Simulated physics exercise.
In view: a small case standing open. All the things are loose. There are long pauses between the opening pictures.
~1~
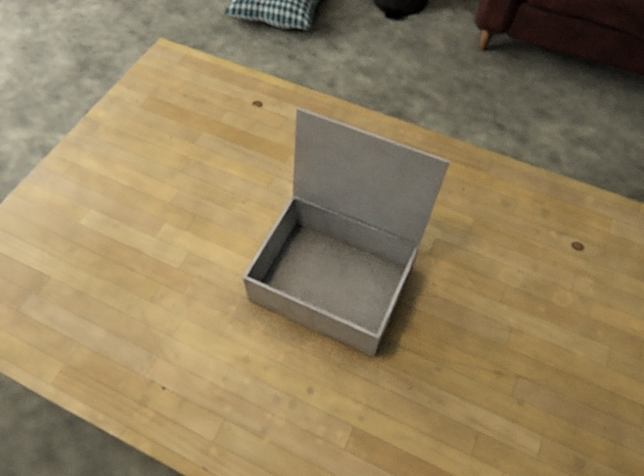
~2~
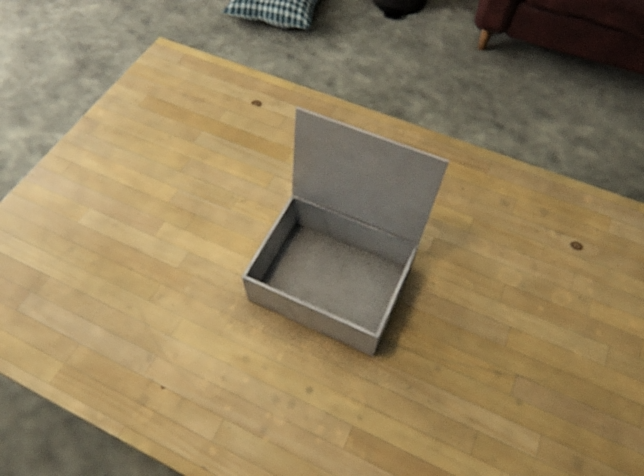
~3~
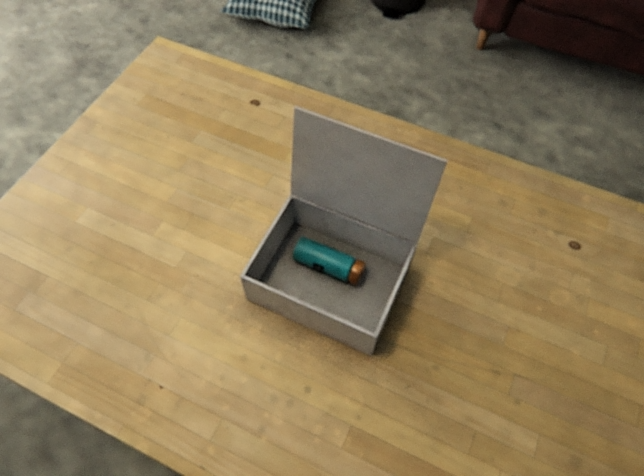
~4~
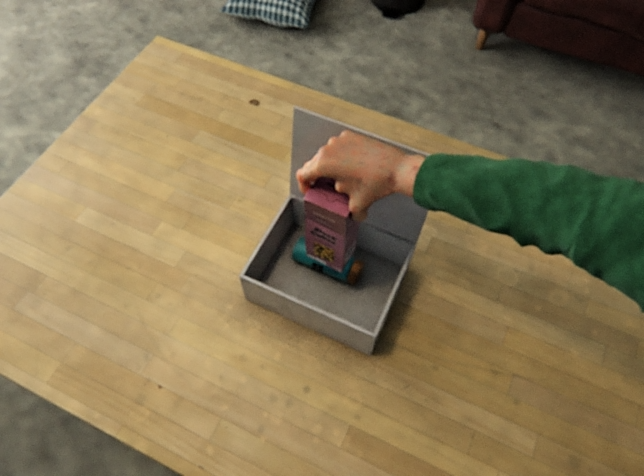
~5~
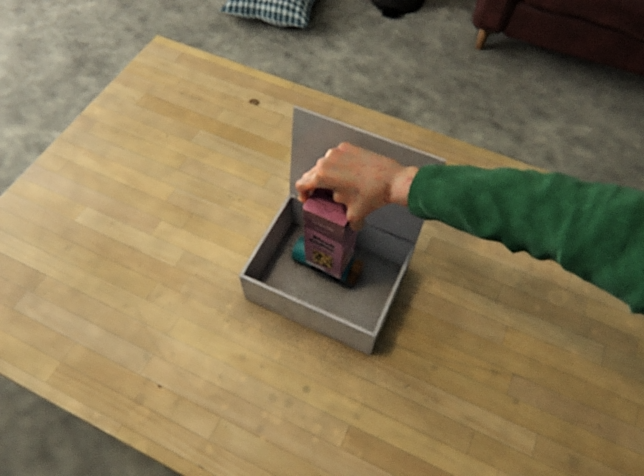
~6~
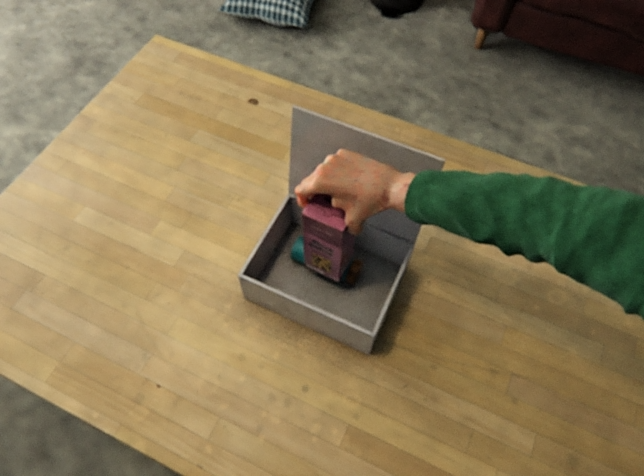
On a wooden table, a turquoise shaker appearing in an open grey box and a green-sleeved hand lowering a pink carton inside.
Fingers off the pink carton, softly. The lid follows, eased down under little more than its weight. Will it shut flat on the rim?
The lid will not close.
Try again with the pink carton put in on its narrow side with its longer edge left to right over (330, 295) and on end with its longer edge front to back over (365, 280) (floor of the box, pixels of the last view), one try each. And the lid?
First, it closes; second, it is held up.
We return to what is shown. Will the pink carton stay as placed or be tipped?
It ends up tilted.
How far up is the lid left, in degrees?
Some 20° above the rim.
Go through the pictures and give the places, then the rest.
In the first picture, the last thing is not in view yet.
In the second picture, the last thing is not in view yet.
In the third picture, the last thing is not in view yet; turquoise shaker (329, 261).
The fourth picture shows coming down; pink carton (333, 225); turquoise shaker (328, 261).
The fifth picture shows coming down; pink carton (331, 233).
The sixth picture shows in place under the hand; pink carton (330, 237).
Then, 0.40 s later than the last frame, pink carton tilted by 64° near (317, 272); turquoise shaker moved about its own width.
Then, 1.40 s later than the last frame, lid 72° above the rim; pink carton tilted by 49° near (314, 275); turquoise shaker moved about its own width.
Then, 1.80 s later than the last frame, lid 46° above the rim; pink carton tilted by 49° near (314, 275); turquoise shaker moved about its own width.
Then, 2.80 s later than the last frame, lid 22° above the rim; pink carton tilted by 49° near (315, 275); turquoise shaker moved about its own width.
When it is over, lid 22° above the rim; lying over in the box, pink carton; turquoise shaker as before. End places, in pixels of the last picture, pink carton near (315, 275).
